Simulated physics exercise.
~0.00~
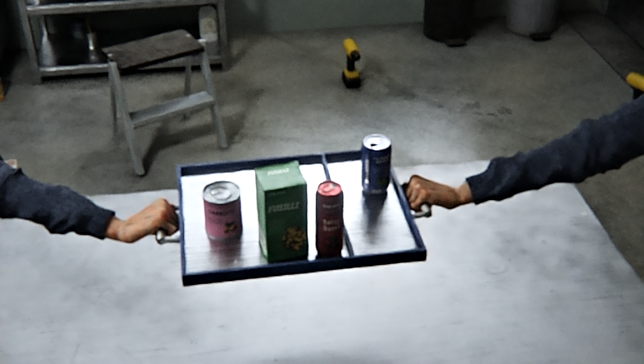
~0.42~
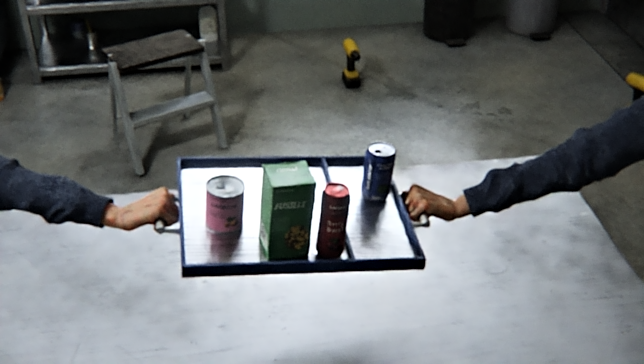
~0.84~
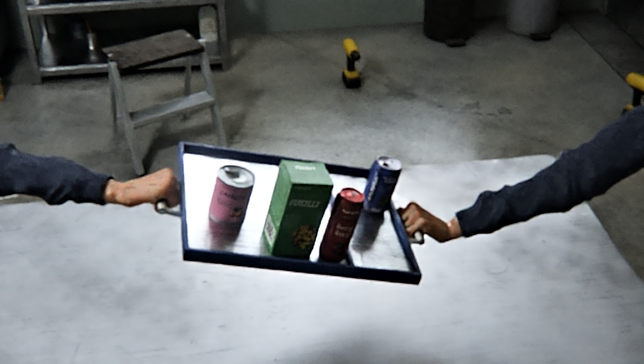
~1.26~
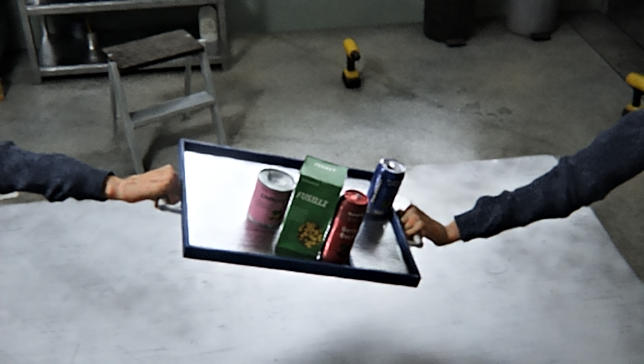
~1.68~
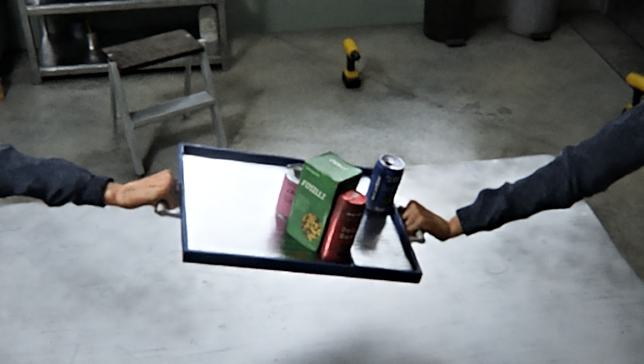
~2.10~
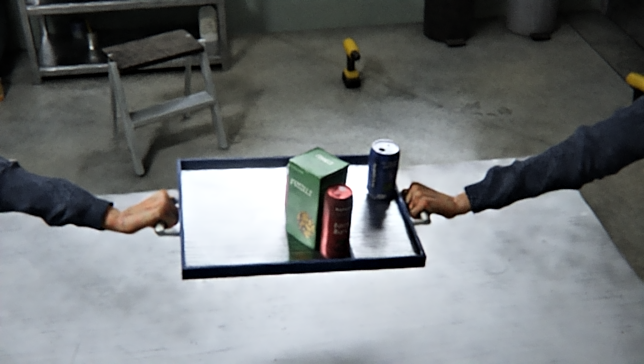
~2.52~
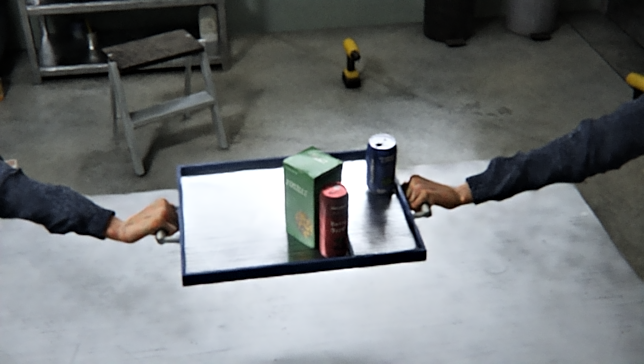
In a workshop, two hands tilt a tray rightward, sliding the tin and carton, then level it.
